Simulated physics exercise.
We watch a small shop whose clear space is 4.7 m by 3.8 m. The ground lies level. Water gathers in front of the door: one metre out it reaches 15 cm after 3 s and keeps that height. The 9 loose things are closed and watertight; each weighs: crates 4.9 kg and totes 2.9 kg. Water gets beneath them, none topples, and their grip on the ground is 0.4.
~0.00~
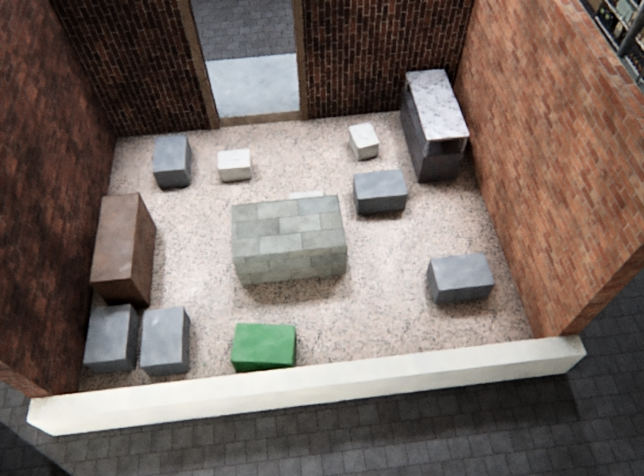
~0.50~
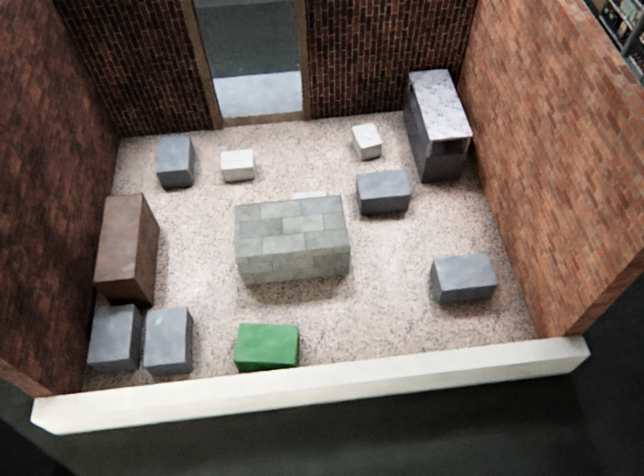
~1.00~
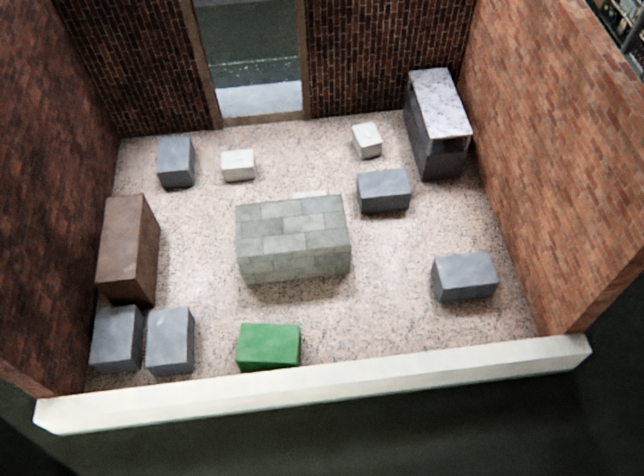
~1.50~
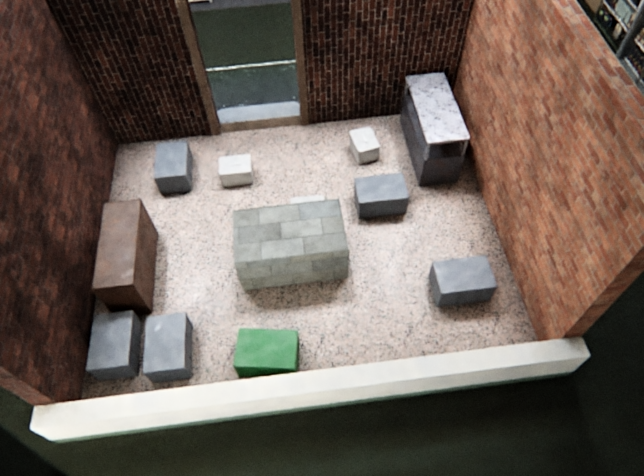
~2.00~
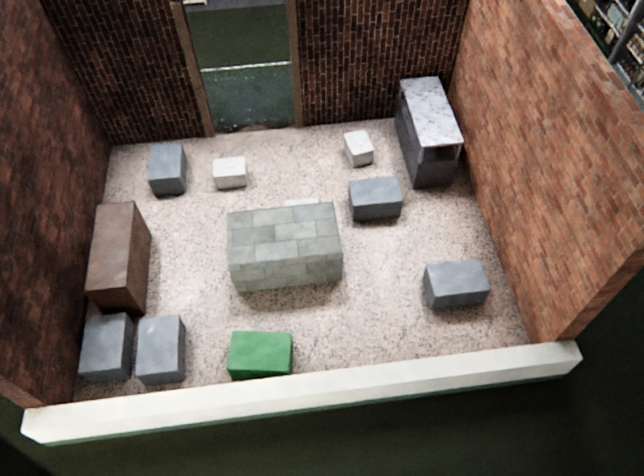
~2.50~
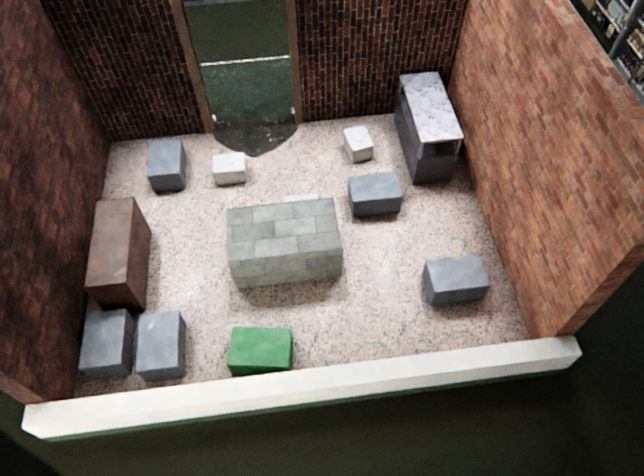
Water gathers outside the doorway and starts spreading onto the floor while the crates stay still.
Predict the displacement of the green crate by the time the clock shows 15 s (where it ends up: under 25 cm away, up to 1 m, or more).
The green crate gets carried off.
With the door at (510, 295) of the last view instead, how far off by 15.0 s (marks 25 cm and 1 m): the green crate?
In that case the green crate gets carried off.
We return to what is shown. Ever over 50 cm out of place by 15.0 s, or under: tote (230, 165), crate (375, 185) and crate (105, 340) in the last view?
In that order: Past it, over, short of it.
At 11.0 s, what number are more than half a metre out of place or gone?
5 of them.
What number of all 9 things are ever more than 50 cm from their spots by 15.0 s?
I count 5.
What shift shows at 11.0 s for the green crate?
About 150 cm.
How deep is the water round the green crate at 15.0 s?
About 8 cm.
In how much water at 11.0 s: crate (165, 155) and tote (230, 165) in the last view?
About 3 and 4 cm.
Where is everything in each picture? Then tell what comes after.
The green crate at (263, 343) rests on the ground; 0.0 m2 under water; 0 of 9 have shifted, in the first picture.
The green crate at (266, 343) rests on the ground; 0.0 m2 under water; 0 of 9 have shifted, in the second picture.
The green crate at (268, 342) rests on the ground; water covers 0.0 m2; 0 of 9 have shifted, in the third picture.
The green crate at (266, 348) rests on the ground; 0.0 m2 under water; 0 of 9 have shifted, in the fourth picture.
The green crate at (260, 350), on the bottom; 0.0 m2 under water; 0 of 9 have shifted, in the fifth picture.
The green crate at (260, 346), on the bottom; water covers 0.4 m2; 0 of 9 have shifted, in the sixth picture.
After 3.5 s the green crate is near (260, 346), 0.0 m from its start, aground; 0 afloat.
After 6.8 s the green crate is near (261, 346), 0.0 m from its start, aground; 2 afloat.
After 11.0 s the green crate is near (374, 252), 1.6 m from its start, afloat; 9 afloat.
After 15.0 s the green crate is near (472, 224), 2.7 m from its start, afloat; 9 afloat.
